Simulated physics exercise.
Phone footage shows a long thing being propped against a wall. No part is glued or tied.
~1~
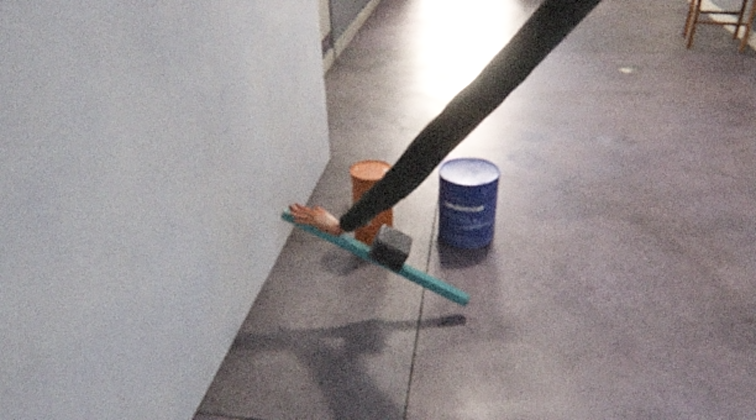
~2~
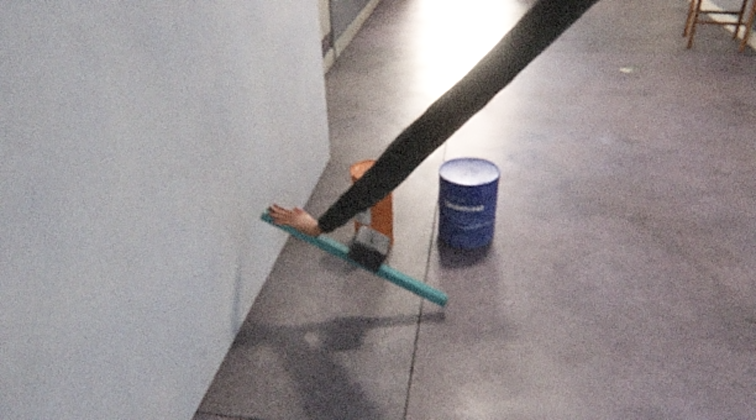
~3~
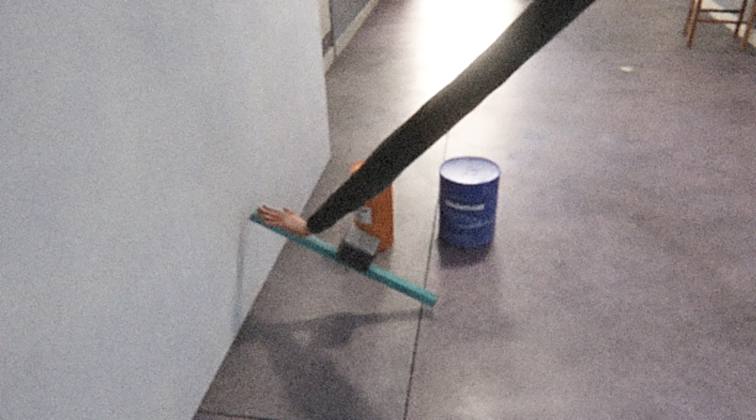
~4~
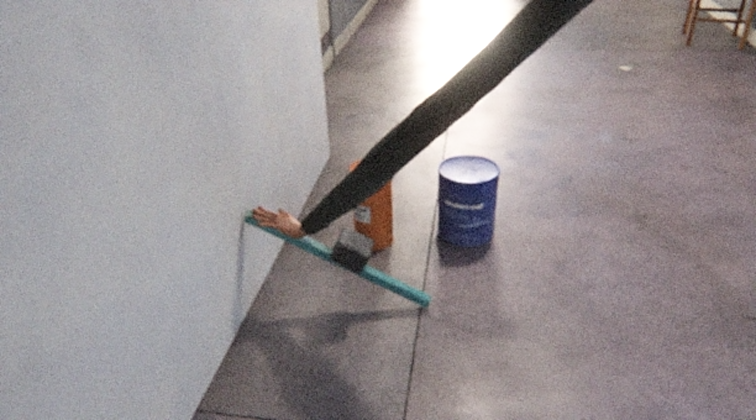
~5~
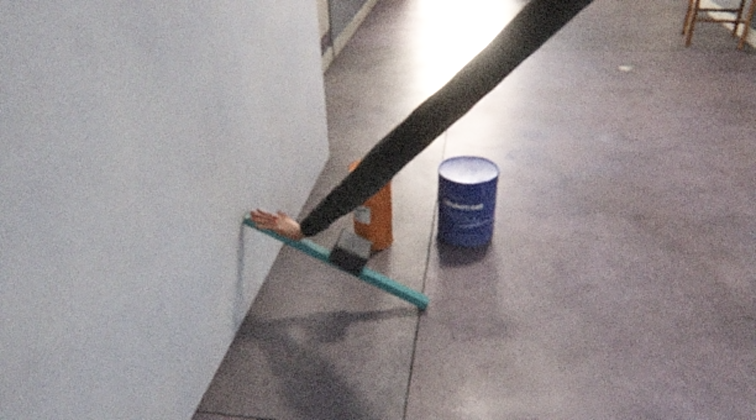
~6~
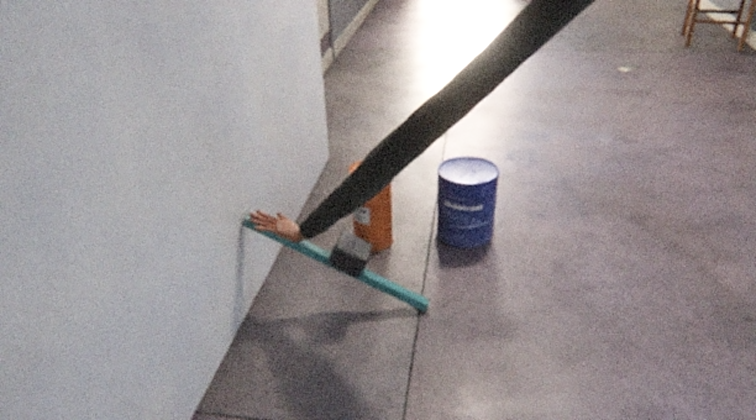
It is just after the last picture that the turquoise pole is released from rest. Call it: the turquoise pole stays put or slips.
Slips.
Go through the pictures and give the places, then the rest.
Not yet at the wall; turquoise pole (377, 257); blue pail (468, 202), in the first picture.
Not yet at the wall; turquoise pole (356, 258); blue pail (468, 202), in the second picture.
Not yet at the wall; turquoise pole (345, 259); blue pail (468, 201), in the third picture.
Not yet at the wall; turquoise pole (339, 259); blue pail (467, 200), in the fourth picture.
Leant on the wall, still held; turquoise pole (338, 261); blue pail (467, 201), in the fifth picture.
Leant on the wall, still held; turquoise pole (338, 263); blue pail (467, 202), in the sixth picture.
Then, 0.30 s past the last view, turquoise pole leaning 19° more than when let go near (349, 288).
Then, 0.40 s past the last view, turquoise pole leaning 26° more than when let go near (354, 296).
Finally, moved from the start, turquoise pole; the other 2 still in place. Final places as the last picture's camera would see them, turquoise pole near (355, 300). The pole slides down.
